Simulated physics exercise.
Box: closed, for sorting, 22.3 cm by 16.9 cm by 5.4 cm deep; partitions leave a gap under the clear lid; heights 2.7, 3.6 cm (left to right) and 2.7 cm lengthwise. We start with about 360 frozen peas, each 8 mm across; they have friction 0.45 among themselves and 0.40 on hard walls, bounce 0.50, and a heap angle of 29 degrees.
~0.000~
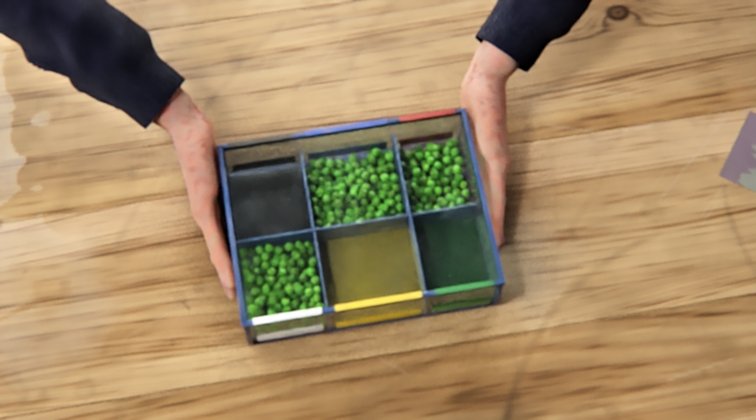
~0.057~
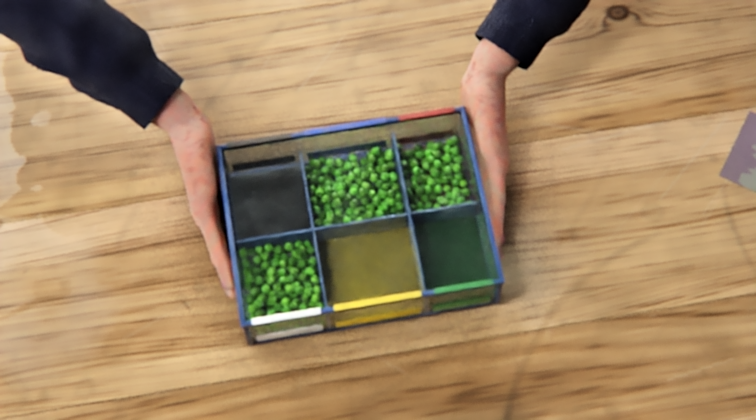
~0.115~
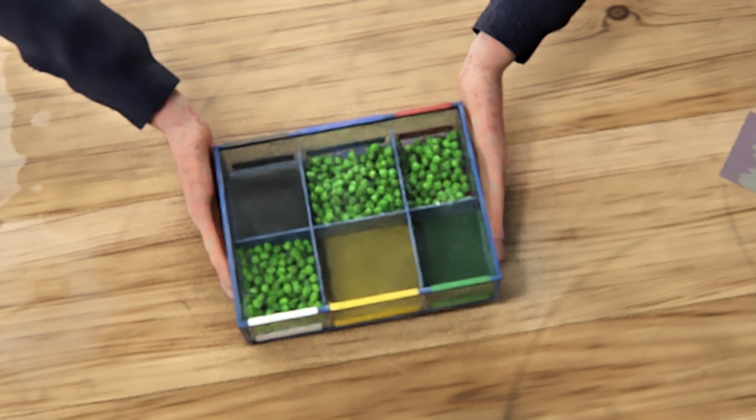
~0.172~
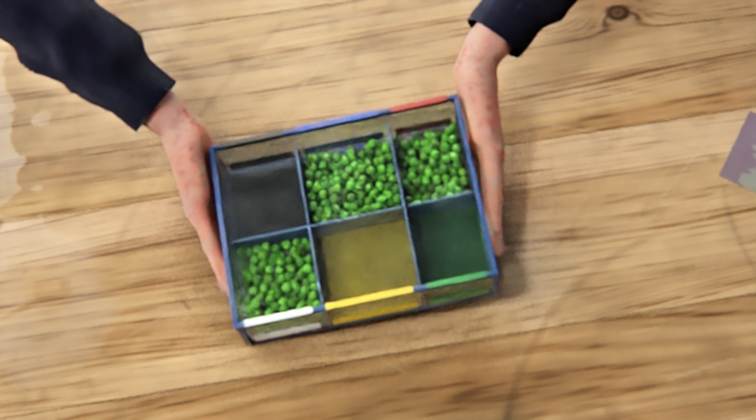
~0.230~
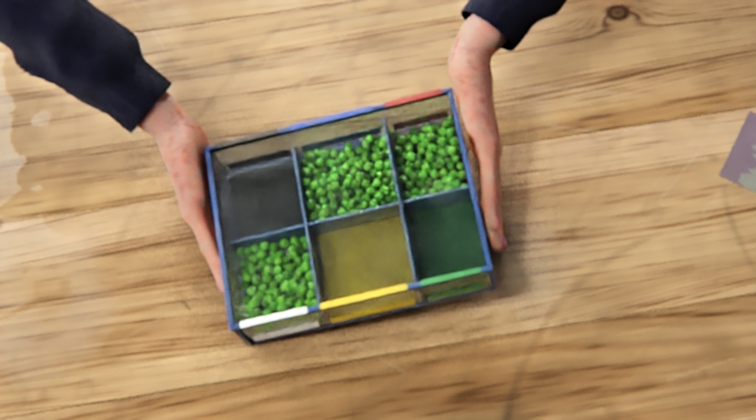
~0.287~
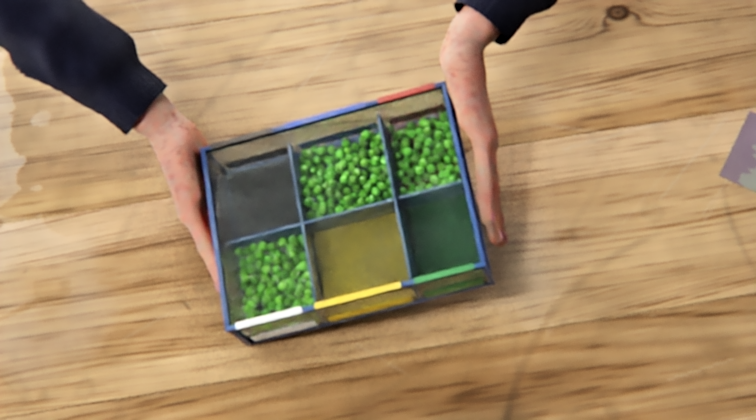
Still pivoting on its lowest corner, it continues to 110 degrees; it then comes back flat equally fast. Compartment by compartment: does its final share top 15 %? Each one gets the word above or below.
Results: Red below; blue below; green below; yellow below; white above; black above.
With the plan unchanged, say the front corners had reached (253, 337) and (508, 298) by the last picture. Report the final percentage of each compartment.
Each compartment ends with this per cent: Red 0, blue 0, green 40, yellow 30, white 30 and black 0.
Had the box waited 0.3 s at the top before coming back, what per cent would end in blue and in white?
Final amounts would be blue 0% and white 50%.
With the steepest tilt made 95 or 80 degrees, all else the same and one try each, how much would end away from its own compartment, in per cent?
About 45 and about 15 per cent, in that order.
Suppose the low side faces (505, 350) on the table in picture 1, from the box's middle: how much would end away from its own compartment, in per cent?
I'd estimate about 85 %.
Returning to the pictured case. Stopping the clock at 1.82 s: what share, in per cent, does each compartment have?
Red 15 %, blue 15 %, green 0 %, yellow 0 %, white 45 %, black 30 %.
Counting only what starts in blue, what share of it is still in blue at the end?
My estimate is roughly 0 percent.
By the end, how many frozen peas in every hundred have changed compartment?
About 55 percent of it.
Then, at 1.82 s, tilt 110 degrees; red 15 %, blue 15 %, white 45 %, black 30 %.
After 2.85 s, tilt 50 degrees; red 10 %, white 50 %, black 40 %.
After 3.85 s, tilt 0 degrees; red 5 %, white 50 %, black 40 %.
By 4.5 s all is still; red 5 %, blue 0 %, green 0 %, yellow 0 %, white 50 %, black 40 %.
